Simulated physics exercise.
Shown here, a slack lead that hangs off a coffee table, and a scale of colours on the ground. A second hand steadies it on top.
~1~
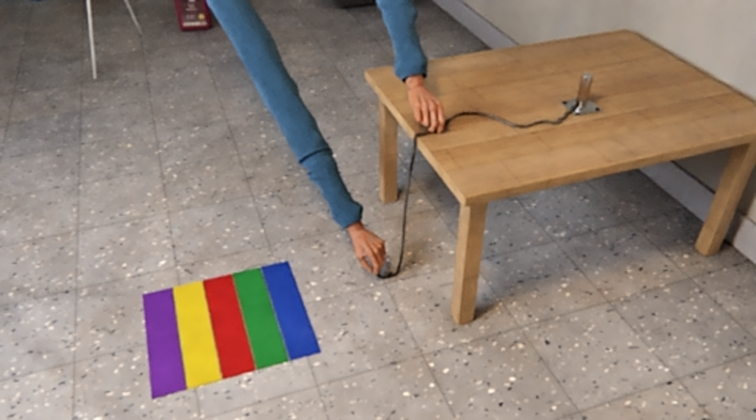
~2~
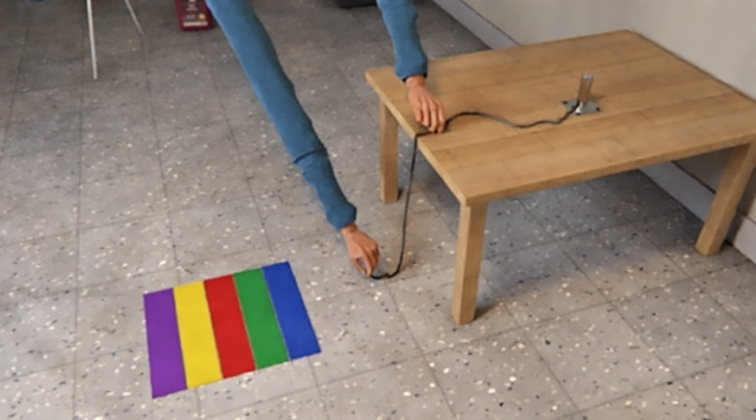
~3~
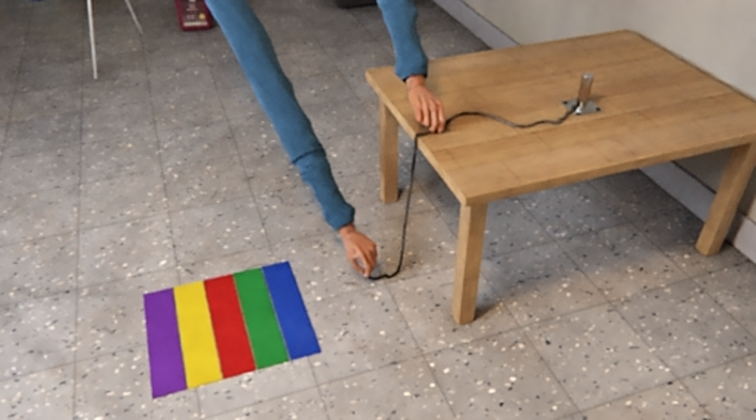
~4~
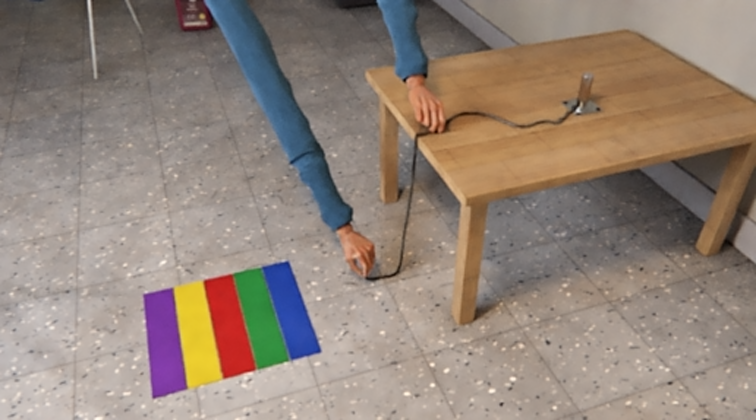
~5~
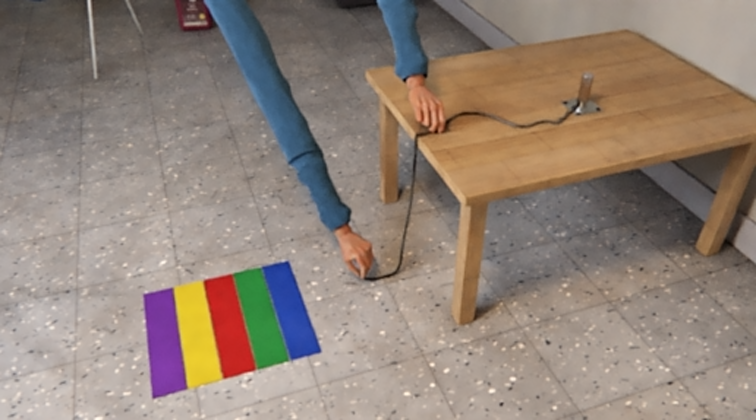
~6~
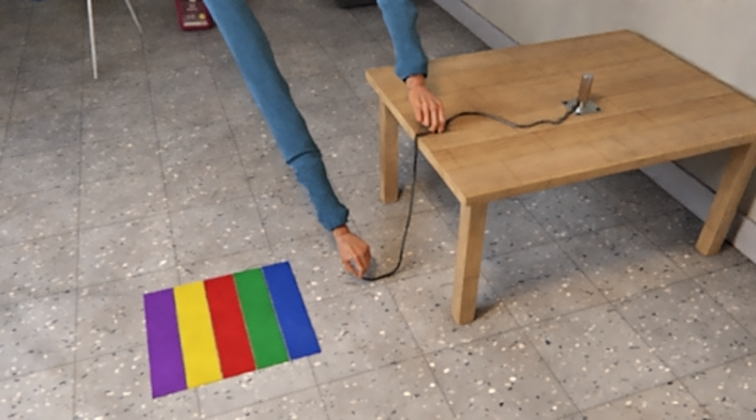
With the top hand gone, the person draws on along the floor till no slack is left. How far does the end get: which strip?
The end stops over the red strip.
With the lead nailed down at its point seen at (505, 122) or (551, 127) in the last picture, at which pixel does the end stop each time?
The places are (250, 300) and (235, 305).
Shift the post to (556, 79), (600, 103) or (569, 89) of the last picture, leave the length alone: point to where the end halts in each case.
Near (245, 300), (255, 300) and (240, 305).
Soon after, end near (293, 291); over blue.
After that, end near (251, 302); over green.
At the stop, end near (225, 308); over red. It gets as far as the red strip.
